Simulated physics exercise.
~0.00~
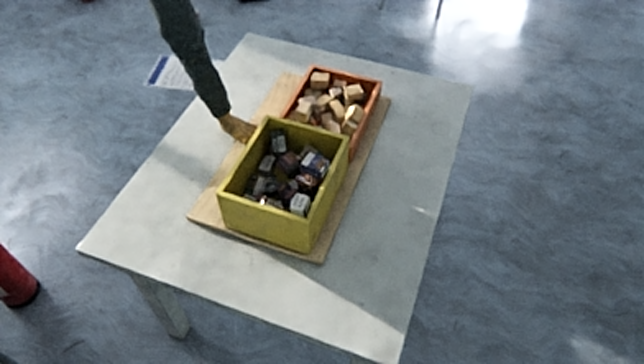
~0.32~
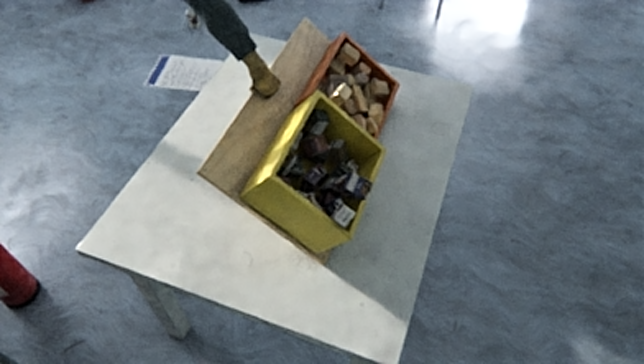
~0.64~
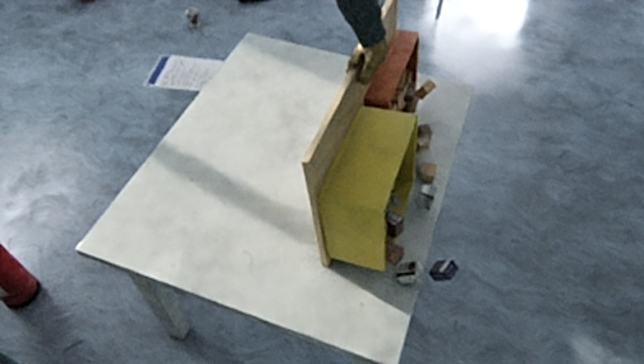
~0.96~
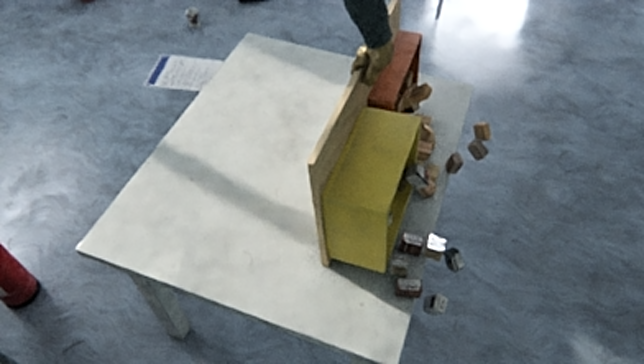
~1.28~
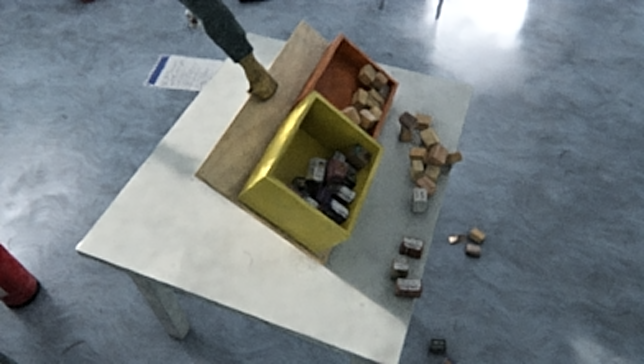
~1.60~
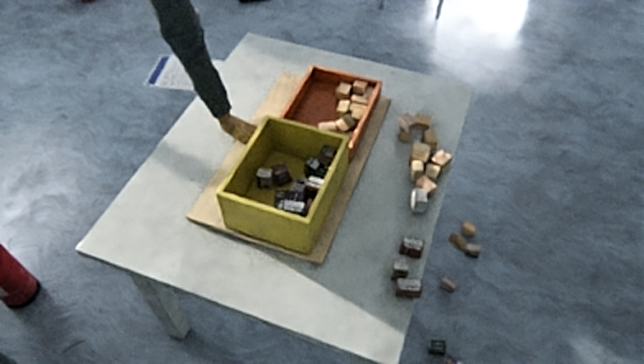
At first, a yellow tray of small dark cartons and an orange tray of timber offcuts sit on a plywood board lying flat on a pale table, with a hand at the board's left edge. The hand raises that edge, tipping the board and both trays to the right. As the board stands nearly upright, pieces tumble out of both trays onto the table, and some drop over its edge. The hand then lowers the board until it lies flat again. Some cartons and offcuts remain in their trays, while others lie scattered on the table's right side and the floor.
